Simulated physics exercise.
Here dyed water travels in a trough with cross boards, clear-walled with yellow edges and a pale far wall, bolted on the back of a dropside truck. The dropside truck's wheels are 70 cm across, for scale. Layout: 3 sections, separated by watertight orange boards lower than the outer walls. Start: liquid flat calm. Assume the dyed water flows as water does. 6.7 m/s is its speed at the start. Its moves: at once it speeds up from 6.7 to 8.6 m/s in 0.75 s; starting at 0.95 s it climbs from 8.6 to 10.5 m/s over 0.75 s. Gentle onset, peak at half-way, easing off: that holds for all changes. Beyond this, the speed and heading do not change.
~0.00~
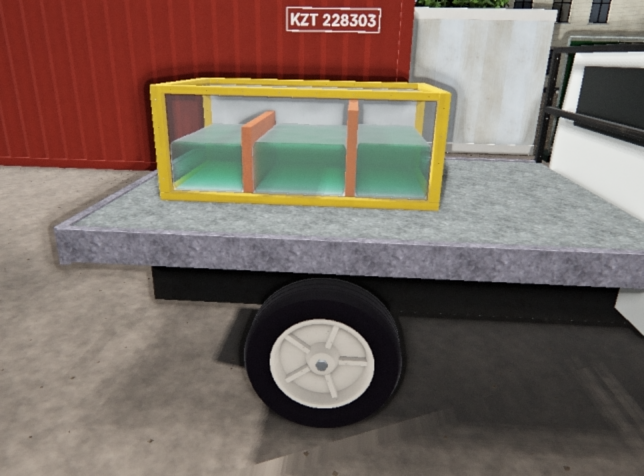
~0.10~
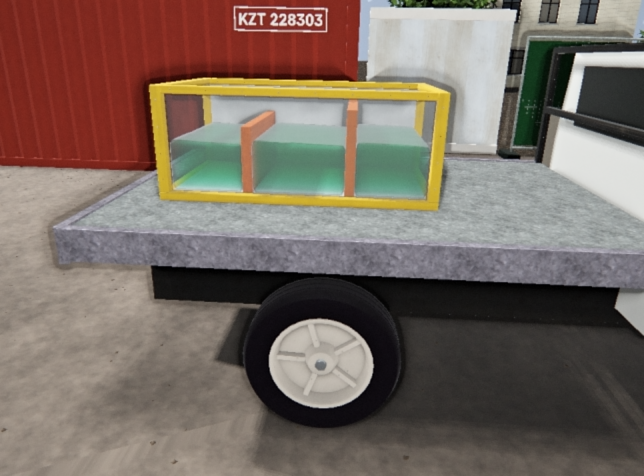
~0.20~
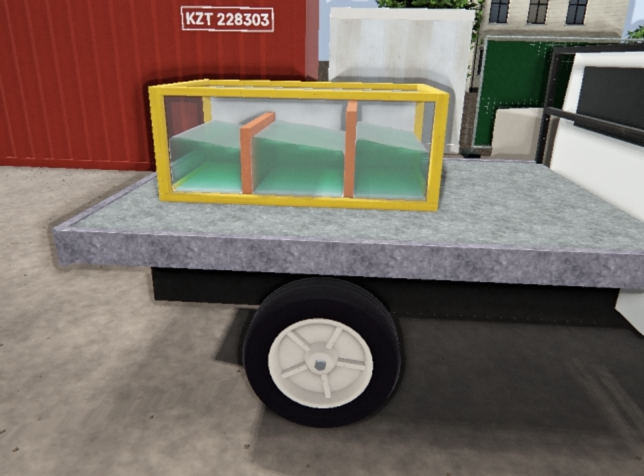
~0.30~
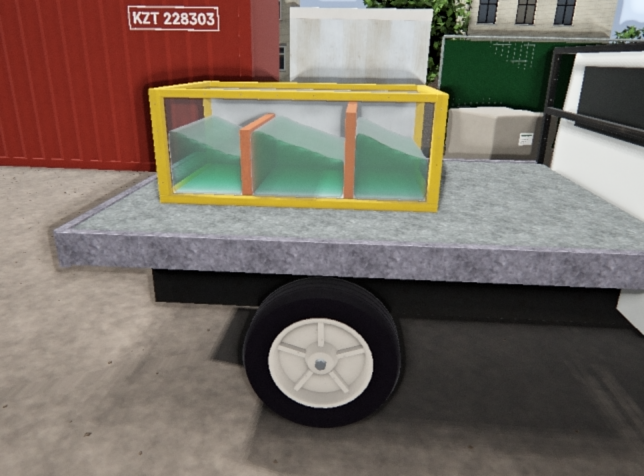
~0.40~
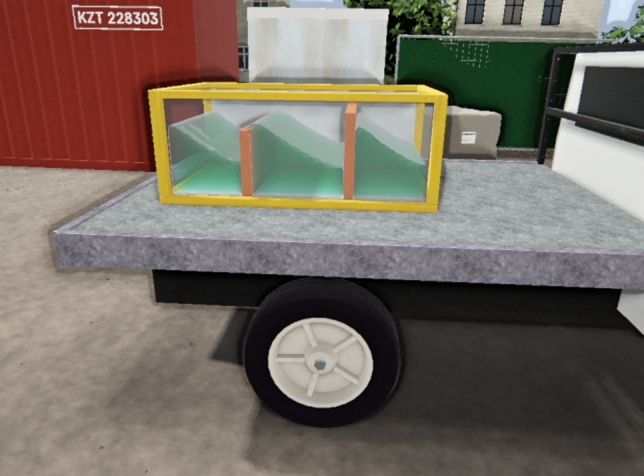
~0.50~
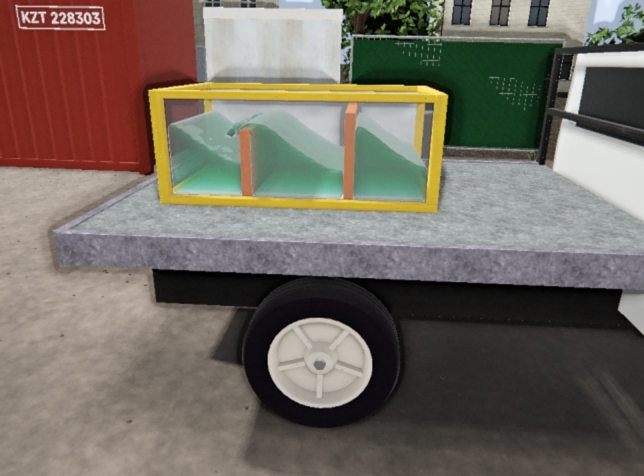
A flatbed truck carrying a yellow-edged clear tank moved off to the right past a red container, and the flat green water inside sloped up toward the left in each section, then grew wavy.
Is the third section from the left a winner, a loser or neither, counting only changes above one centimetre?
Its level does not move.
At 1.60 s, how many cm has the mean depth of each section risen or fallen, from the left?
5 up, then 4 down, then 0, from the left.
By 1.00 s left to right it is 27, 24, 25 cm deep.
By 1.60 s left to right it is 30, 21, 25 cm deep.
By 2.20 s left to right it is 30, 21, 25 cm deep.
By 4.68 s left to right it is 30, 21, 25 cm deep.
